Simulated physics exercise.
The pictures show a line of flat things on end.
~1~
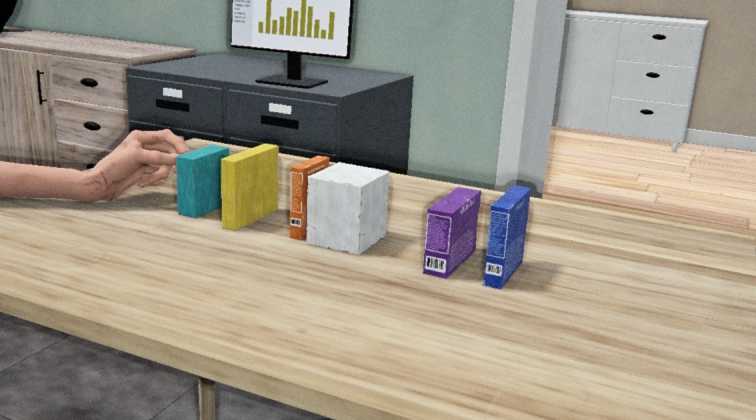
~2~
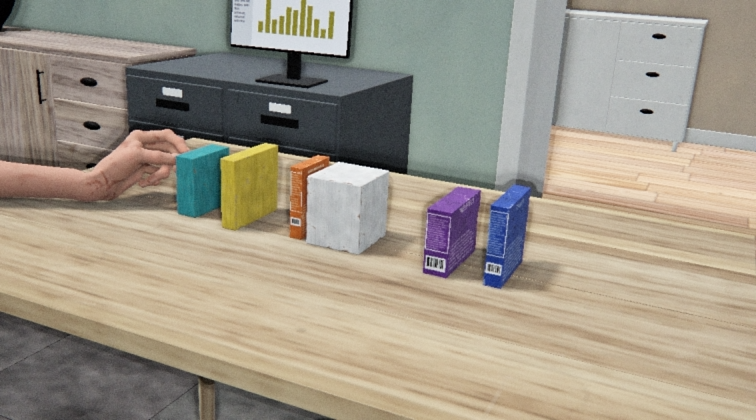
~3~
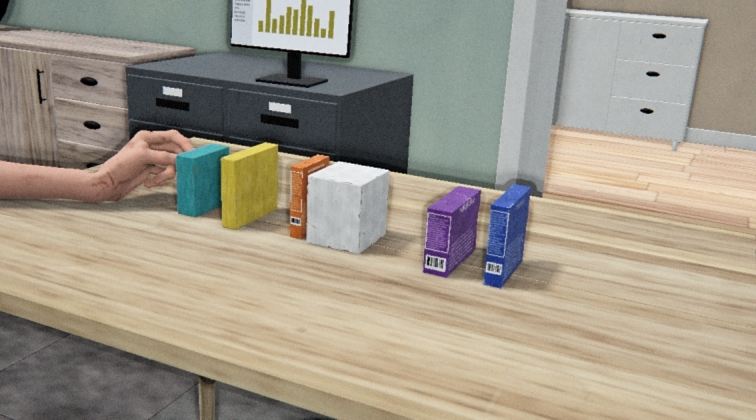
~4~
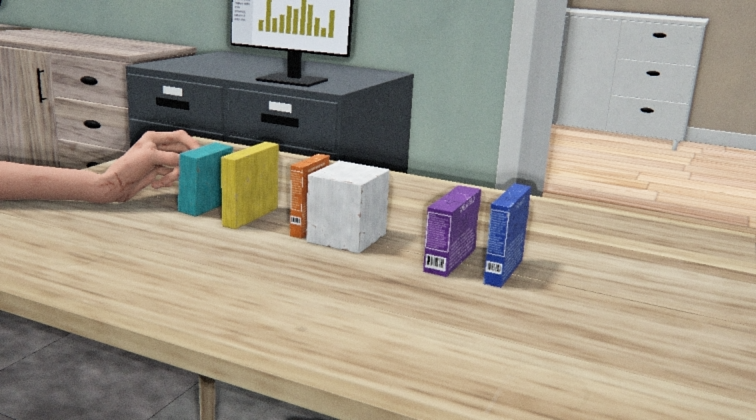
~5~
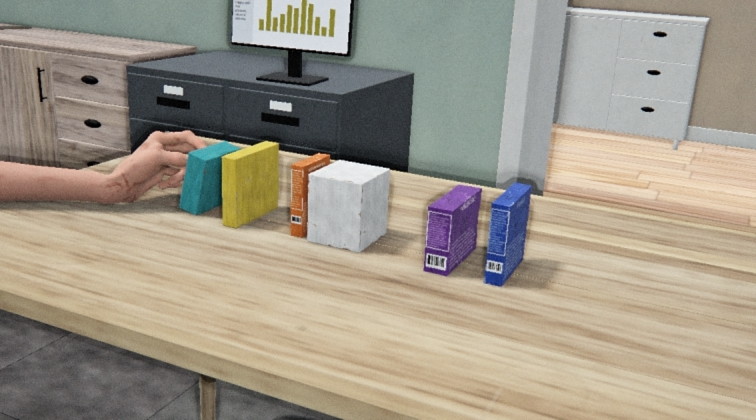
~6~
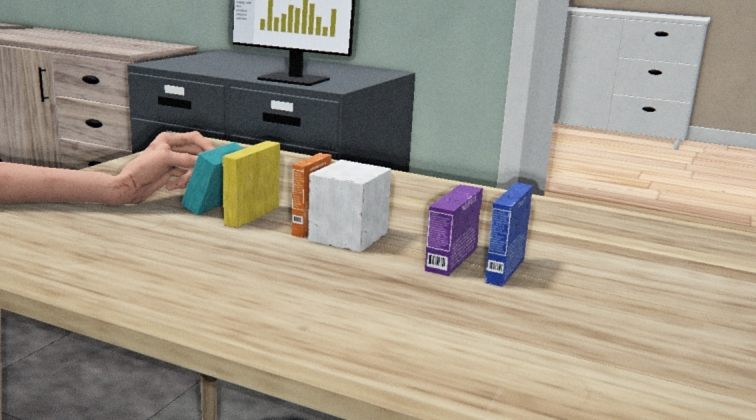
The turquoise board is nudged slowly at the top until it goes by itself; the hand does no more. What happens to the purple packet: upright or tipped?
The purple packet stays upright.
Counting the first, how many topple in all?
2 of them.
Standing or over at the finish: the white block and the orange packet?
The white block keeps standing; the orange packet is still upright.
Then, 0.40 s after the last picture, turquoise board 66° over; yellow block tipped 48° from how it was.
Then, 0.60 s after the last picture, turquoise board 71° over; yellow block on its side; orange packet slid a little.
At rest, tipped over on the table, yellow block; the other 3 in place. Seen from the same camera at the end, purple packet near (454, 228).
